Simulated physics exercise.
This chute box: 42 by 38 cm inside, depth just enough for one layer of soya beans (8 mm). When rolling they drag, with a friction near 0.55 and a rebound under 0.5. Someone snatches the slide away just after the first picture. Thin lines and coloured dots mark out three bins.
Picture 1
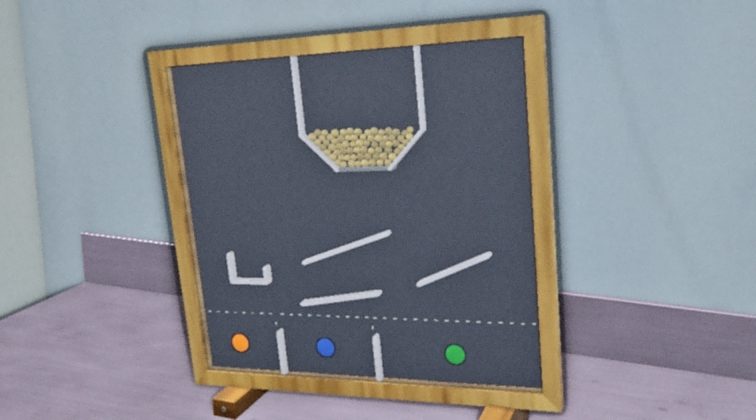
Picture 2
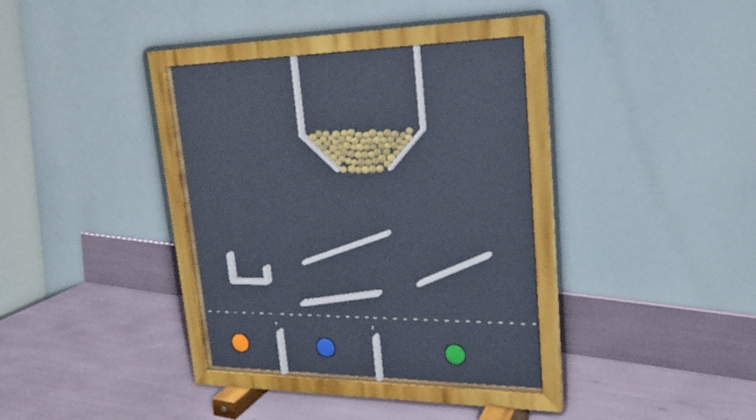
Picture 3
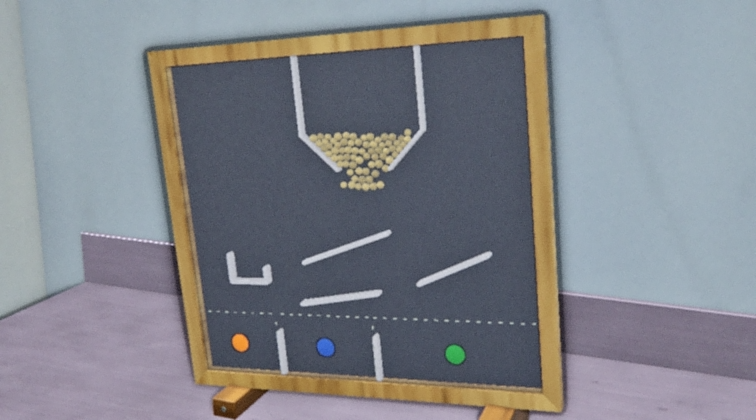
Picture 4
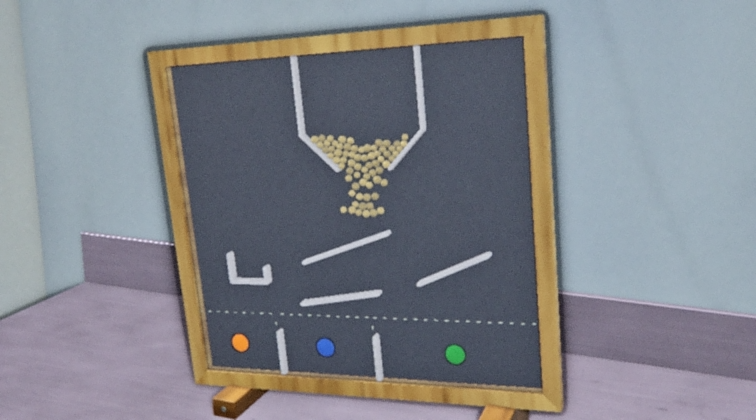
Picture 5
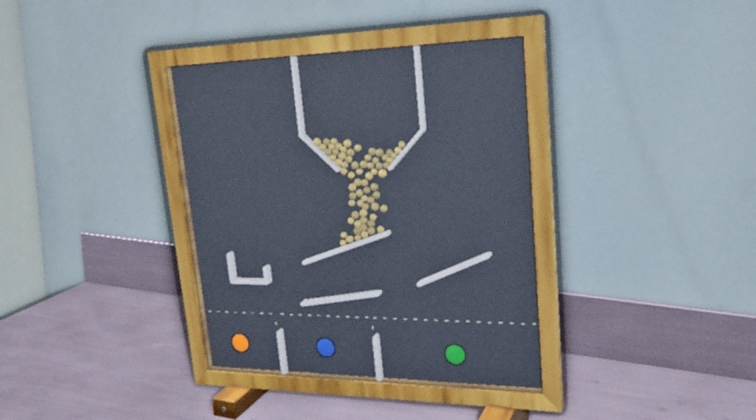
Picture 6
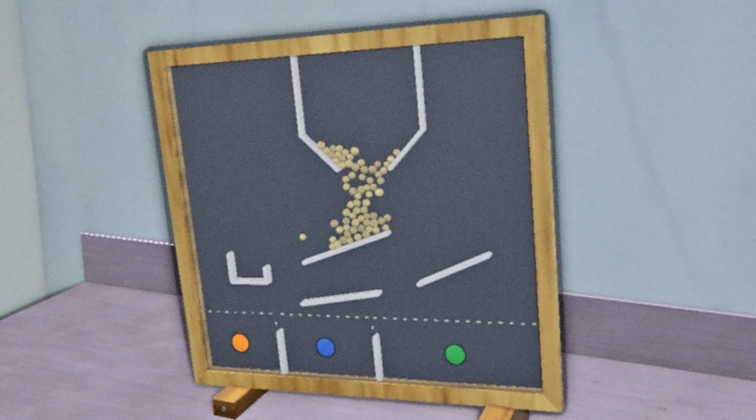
A wood-framed dark board stood on a table, and pale beans poured from the opened bottom of its funnel, landed on the sloping white bar below and heaped up, with one bouncing off left.
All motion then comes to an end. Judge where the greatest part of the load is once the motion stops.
The greatest part is in the one marked orange.
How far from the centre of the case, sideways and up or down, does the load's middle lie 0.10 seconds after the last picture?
Some 1 cm left and 1 cm below.
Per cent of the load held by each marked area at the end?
Orange bin 45, blue bin 35, green bin 10.
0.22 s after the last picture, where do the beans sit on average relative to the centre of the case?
About 4 cm left and 6 cm below.
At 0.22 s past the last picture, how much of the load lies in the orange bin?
Share: Near 10 %.
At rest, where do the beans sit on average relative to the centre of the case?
About 8 cm left and 18 cm below.
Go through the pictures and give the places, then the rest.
In the first frame, tilted 6° anticlockwise; about 70 beans; load centre (360, 143); orange (240, 343), blue (326, 347), green (455, 355); slide (336, 170) to (394, 168).
In the second frame, load centre (360, 147); 5 out, leading bean (343, 169).
In the third frame, load centre (362, 151); 14 out, leading bean (359, 187).
In the fourth frame, load centre (358, 167); 25 out, leading bean (366, 214).
In the fifth frame, load centre (358, 183); 37 out, leading bean (343, 243).
In the sixth frame, load centre (358, 196); 50 out, leading bean (332, 247); wall ends (280, 332), (376, 337), (306, 262) to (388, 233), (420, 284) to (489, 255), (230, 254) to (267, 268), (304, 303) to (379, 293).
Then, 0.10 s later than the last picture, the beans' middle is 1 cm left of and 1 cm below the centre; nothing in the marked areas.
Then, 0.22 s later than the last picture, the beans' middle is 4 cm left of and 6 cm below the centre; orange 10 %, blue 10 %.
Then, 0.45 s later than the last picture, the beans' middle is 7 cm left of and 14 cm below the centre; orange 30 %, blue 30 %, green 10 %.
At rest 1.4 s after the last picture, orange 45 %, blue 35 %, green 10 %, elsewhere 5 %.
